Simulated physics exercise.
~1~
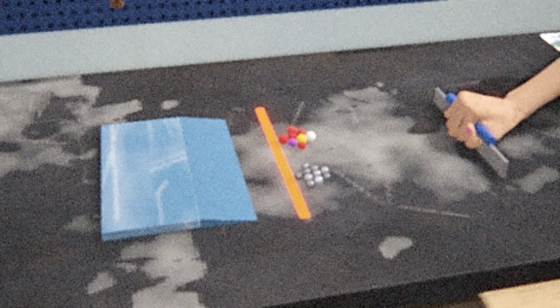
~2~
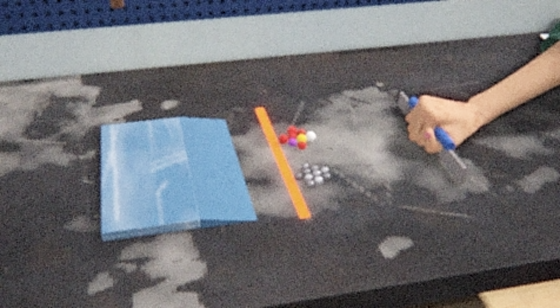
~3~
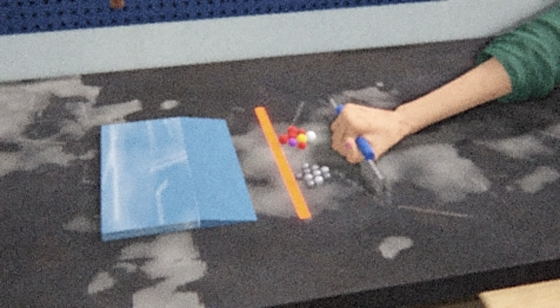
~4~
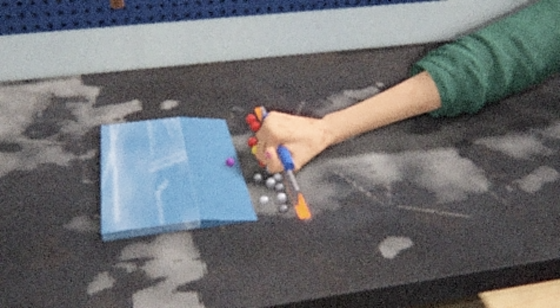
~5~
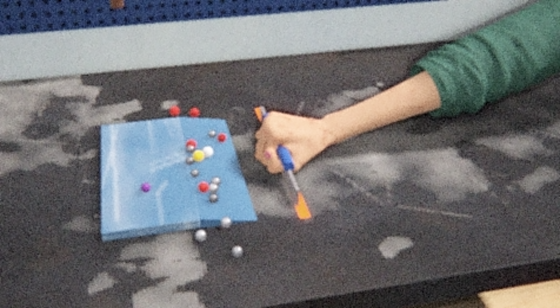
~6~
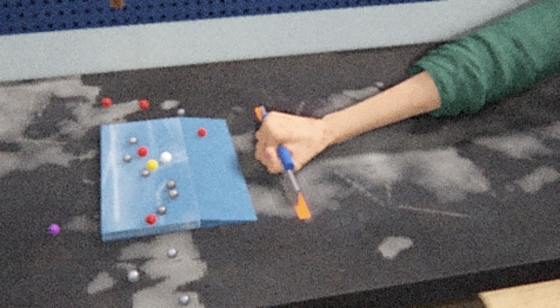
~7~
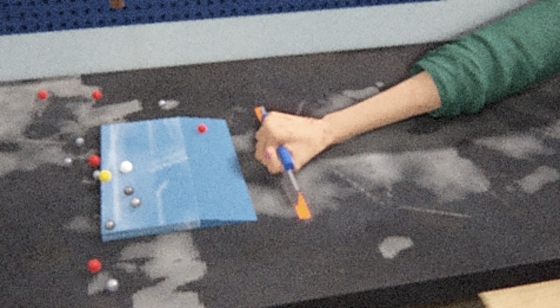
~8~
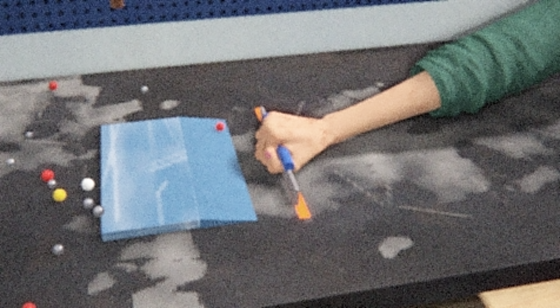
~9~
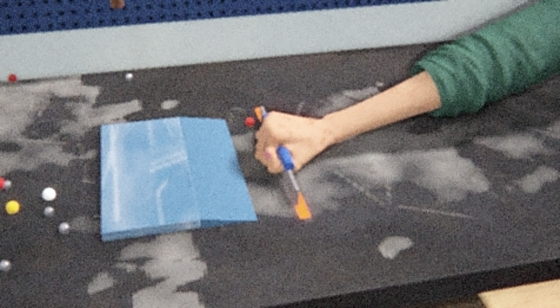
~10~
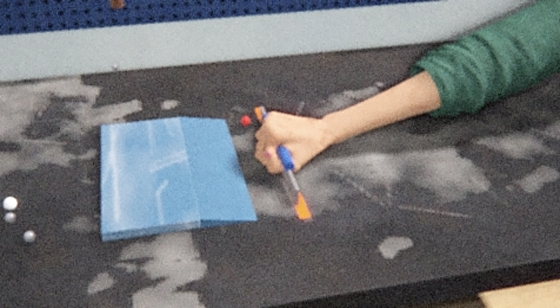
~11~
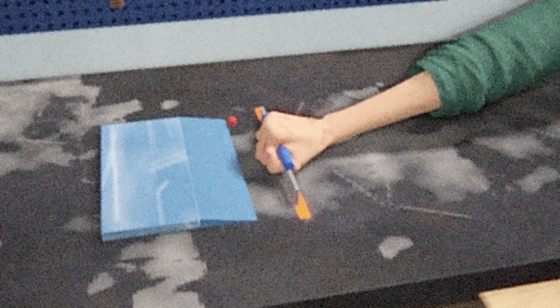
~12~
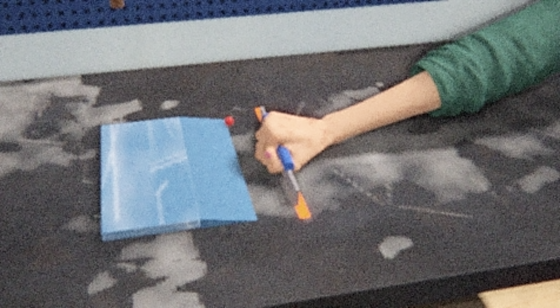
In this clip, a hand sweeps a blue-handled scraper left to an orange tape strip, knocking clusters of colored and gray beads across a blue ramp; most roll off leftward out of view, while a little red remains near the ramp's upper right corner.
